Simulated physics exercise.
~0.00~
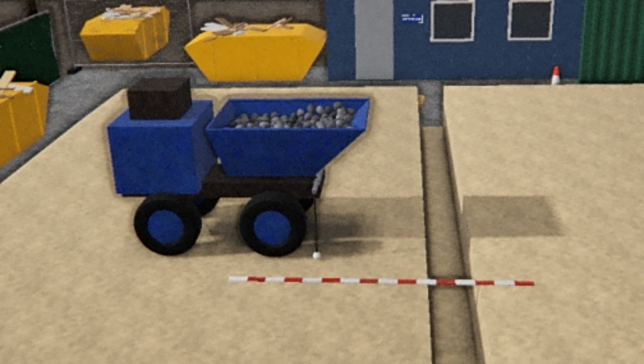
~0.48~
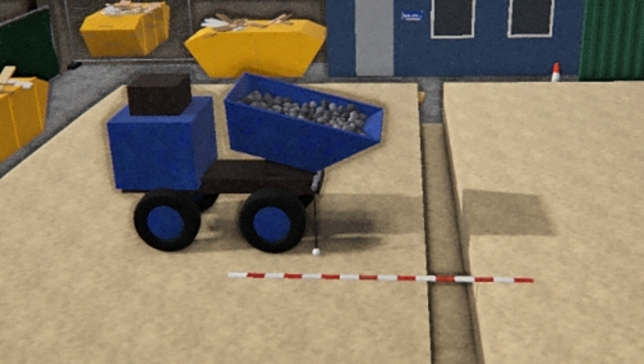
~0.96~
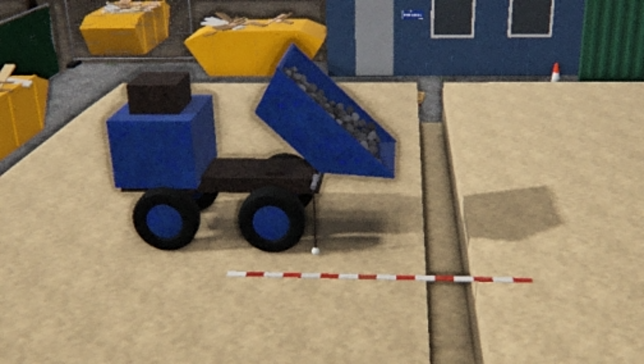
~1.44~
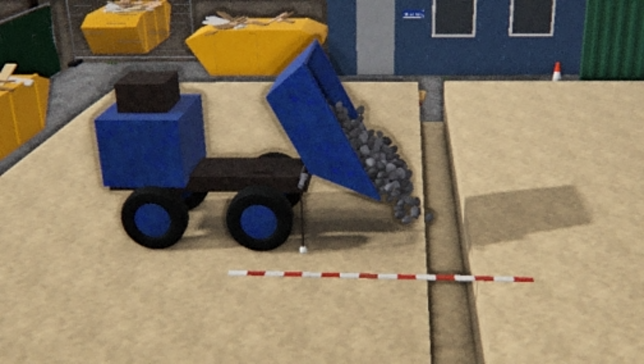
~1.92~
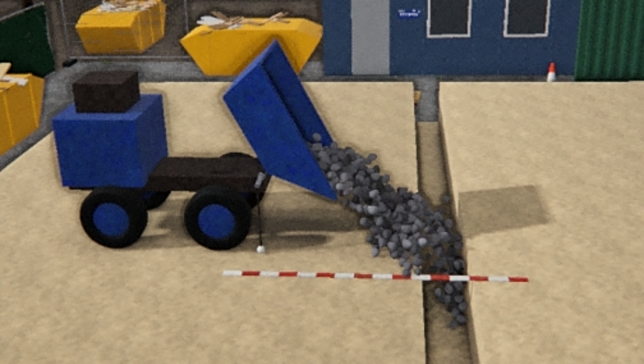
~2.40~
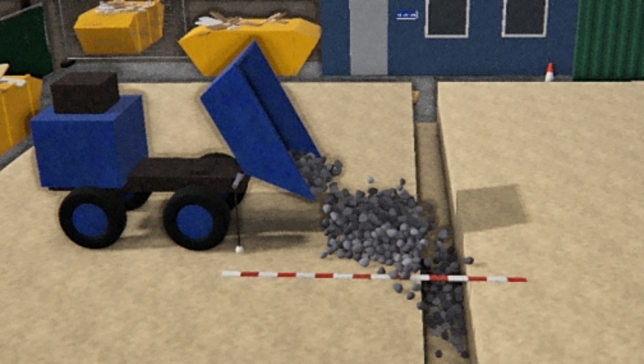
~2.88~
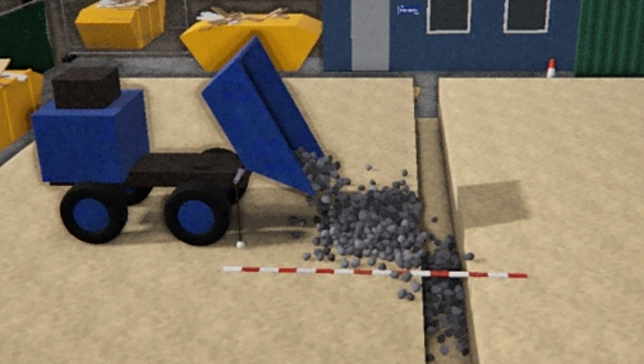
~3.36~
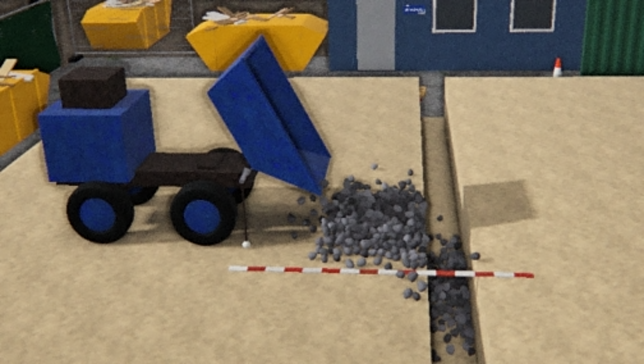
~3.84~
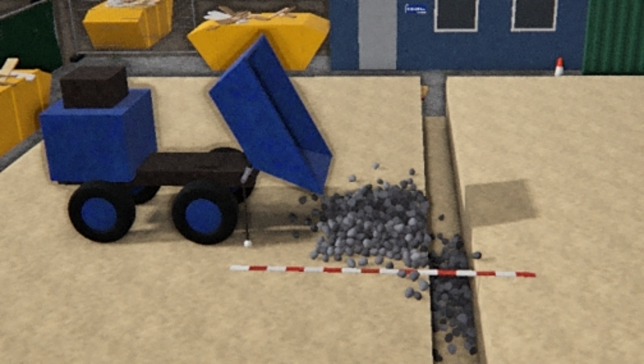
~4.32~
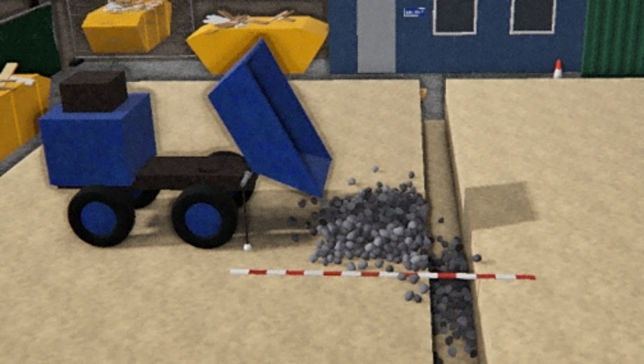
Blue dumper tipping grey cobbles while drawing left, most settling in a heap before the trench and some spilling into it.
